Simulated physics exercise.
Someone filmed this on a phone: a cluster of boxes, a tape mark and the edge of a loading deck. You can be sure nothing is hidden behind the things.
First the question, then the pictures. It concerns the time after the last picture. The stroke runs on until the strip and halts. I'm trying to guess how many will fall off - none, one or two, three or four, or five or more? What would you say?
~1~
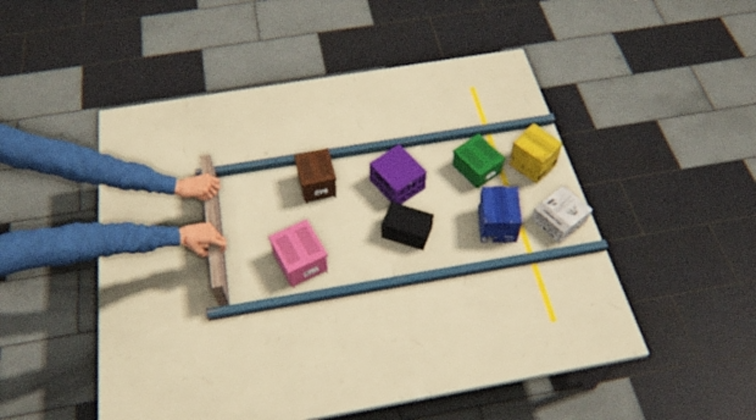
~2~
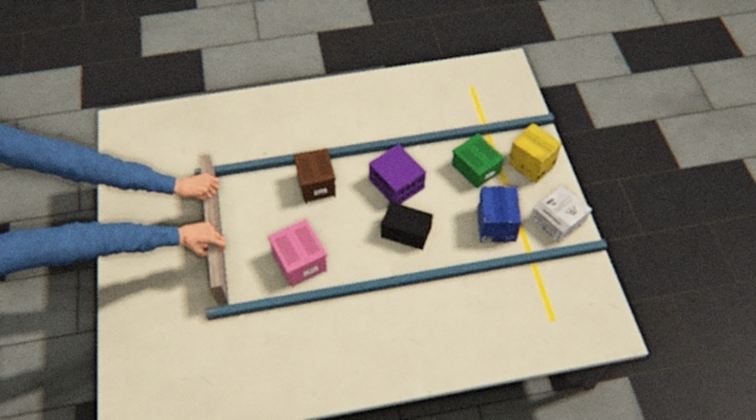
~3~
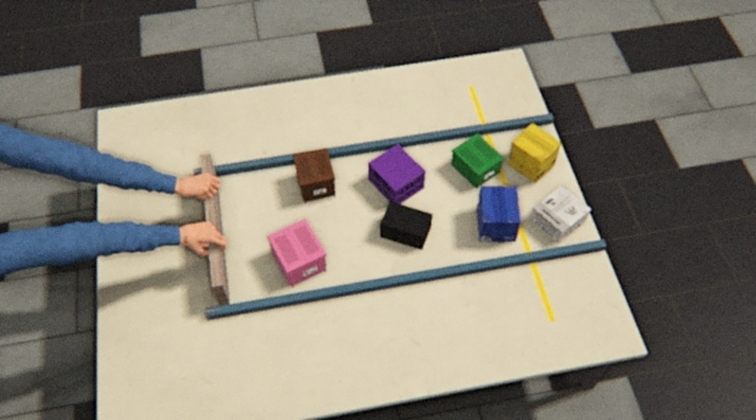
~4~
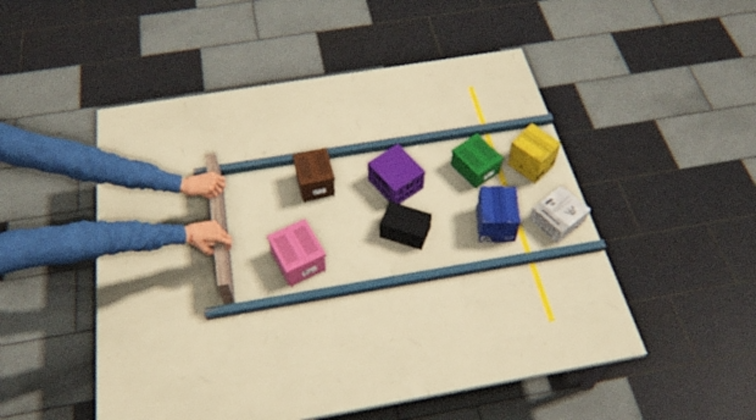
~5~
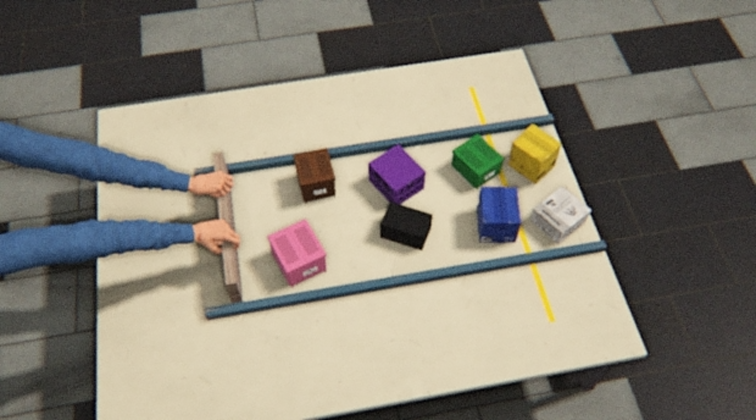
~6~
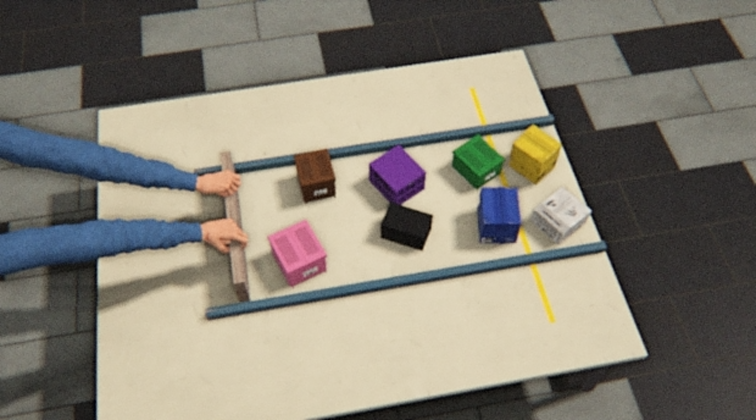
In the end, the drop-off count sits at three or a four.
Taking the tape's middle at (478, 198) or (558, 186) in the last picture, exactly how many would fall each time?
Well, you'd get 2 the first time and 7 the second time.
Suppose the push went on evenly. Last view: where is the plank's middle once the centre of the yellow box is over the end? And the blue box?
Around (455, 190) first and around (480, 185) second.
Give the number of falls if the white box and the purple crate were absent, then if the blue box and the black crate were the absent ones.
1 and 2.
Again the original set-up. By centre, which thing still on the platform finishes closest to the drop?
It's the black crate that is foremost.
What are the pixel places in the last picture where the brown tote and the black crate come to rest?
Taking them in turn, first comes (515, 146), then (571, 185).
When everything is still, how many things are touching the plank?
That number would be 2.
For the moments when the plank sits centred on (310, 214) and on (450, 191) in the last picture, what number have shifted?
In order, the tallies are 2 and 8.
A little later, none off yet; white box at rest near (560, 216); yellow box at rest near (535, 155); blue box at rest near (499, 215).
Next, none off yet; white box shifted a little near (577, 215); yellow box shifted a little near (543, 154); blue box shifted about its own width near (532, 212).
When it is over, the number that fall off is three or four; down, green tote, blue box, yellow box and white box.
